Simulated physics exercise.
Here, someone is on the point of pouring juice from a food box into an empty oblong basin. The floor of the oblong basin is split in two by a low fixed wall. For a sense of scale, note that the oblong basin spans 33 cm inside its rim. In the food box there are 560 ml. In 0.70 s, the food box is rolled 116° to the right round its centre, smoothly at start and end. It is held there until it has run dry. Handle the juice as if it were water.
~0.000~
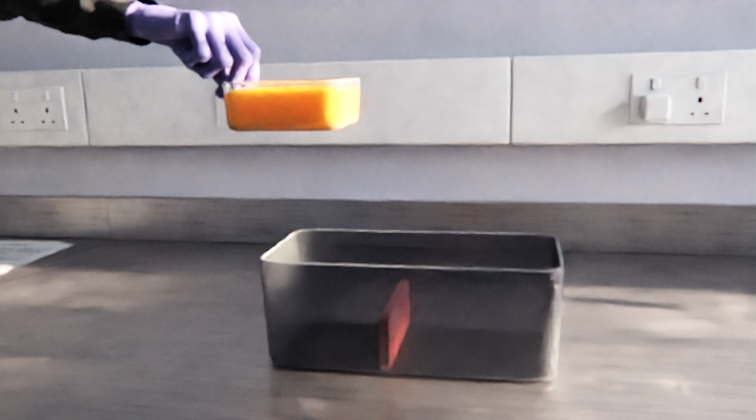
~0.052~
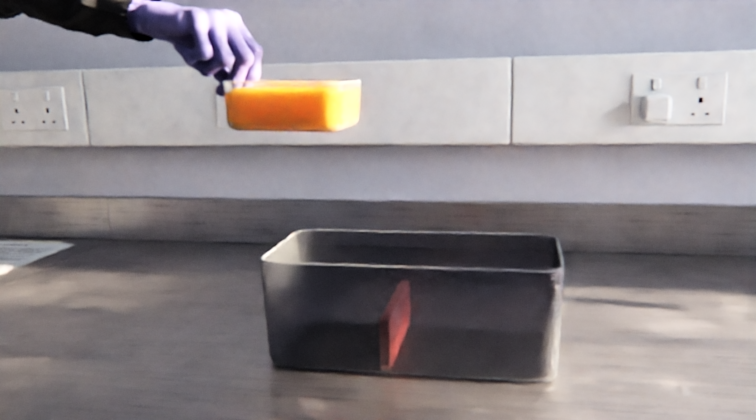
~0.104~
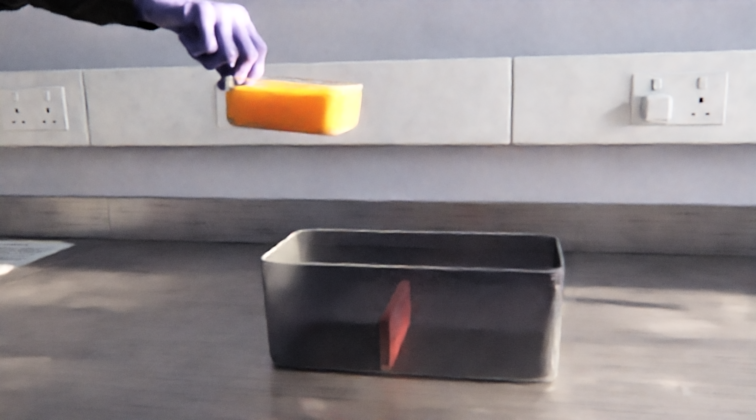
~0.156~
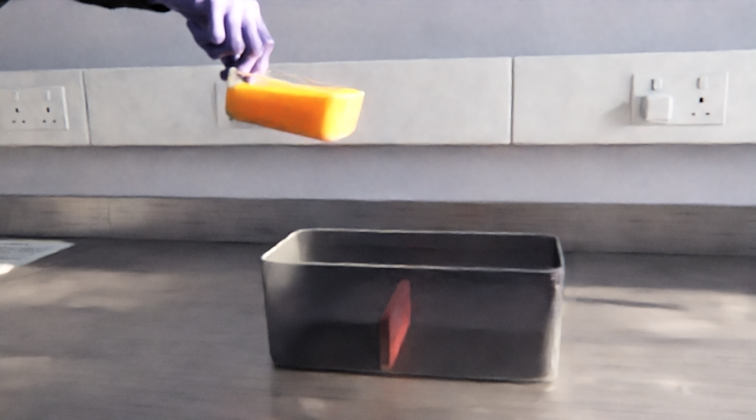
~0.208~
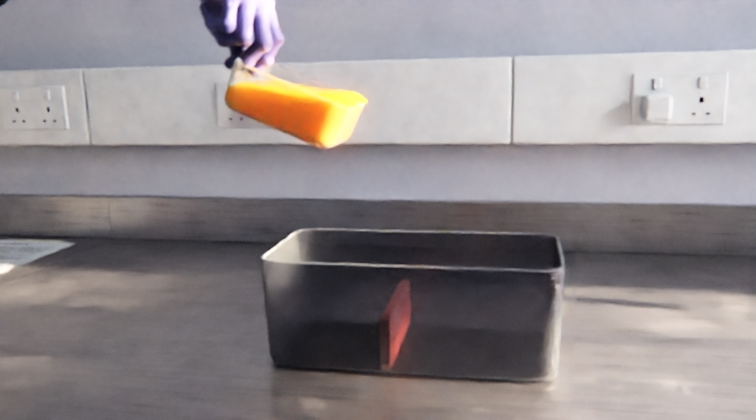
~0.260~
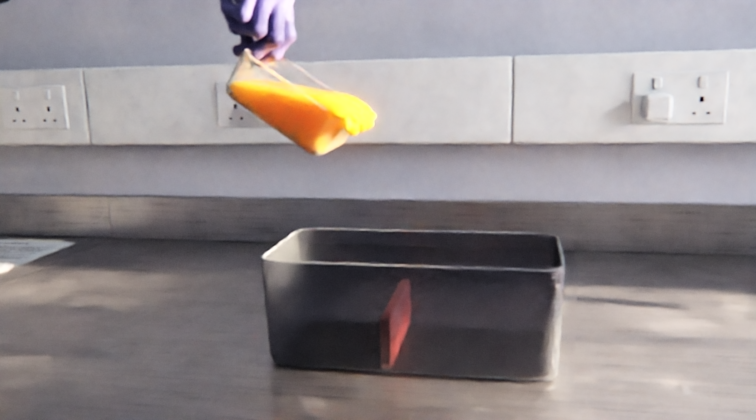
To begin with, a purple-gloved hand holds a food box of orange juice level above an empty oblong basin with a reddish upright piece showing inside. The hand gradually rolls the box to the right, and the juice shifts toward the lowered end and begins pouring over its right rim.
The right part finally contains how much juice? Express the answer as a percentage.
About 72 in every hundred parts.
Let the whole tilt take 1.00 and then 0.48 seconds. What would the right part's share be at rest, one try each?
I'd expect close to 75 per cent and then close to 60 per cent.
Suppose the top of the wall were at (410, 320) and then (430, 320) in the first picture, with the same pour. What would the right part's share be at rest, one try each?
First try about 55 %, second try about 25 %.
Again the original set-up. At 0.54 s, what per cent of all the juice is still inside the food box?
Remaining: Near 5 % of the total.
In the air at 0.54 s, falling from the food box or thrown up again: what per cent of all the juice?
I'd put it at about 40 percent.
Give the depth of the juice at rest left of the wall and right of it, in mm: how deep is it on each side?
Left roughly 6 mm; right roughly 16 mm.
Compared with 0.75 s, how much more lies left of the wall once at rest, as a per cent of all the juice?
About 2 percent.
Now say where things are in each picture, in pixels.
It leans 0°; its right rim is at (350, 81); the juice meets the walls at (242, 90) and (351, 88); the oblong basin's rim runs from (279, 246) to (559, 253); the wall's top is at (395, 299), in the first picture.
It leans 2°; its right rim is at (351, 83); the juice meets the walls at (243, 89) and (351, 89), in the second picture.
It leans 6°; its right rim is at (353, 88); the juice meets the walls at (244, 87) and (353, 90), in the third picture.
It leans 14°; its right rim is at (355, 96); the juice meets the walls at (246, 86) and (355, 92), in the fourth picture.
It leans 23°; its right rim is at (355, 107); the juice meets the walls at (245, 85) and (356, 102); 4 per cent is over the edge, in the fifth picture.
It leans 35°; its right rim is at (354, 119); the juice meets the walls at (245, 82) and (345, 104); 13 per cent is over the edge, in the sixth picture.
After 0.54 s the tilt is 102° and 5 per cent is still to pour, 3 is left of the wall and 52 right of it.
After 0.75 s the tilt is 116° and 0 per cent is still to pour, 22 is left of the wall and 72 right of it.
After 0.96 s the tilt is 116° and 0 per cent is still to pour, 24 is left of the wall and 72 right of it.
After 1.20 s the tilt is 116° and 0 per cent is still to pour, 24 is left of the wall and 72 right of it.
In the end 24 per cent lies left of the wall, 72 right of it and 4 outside.
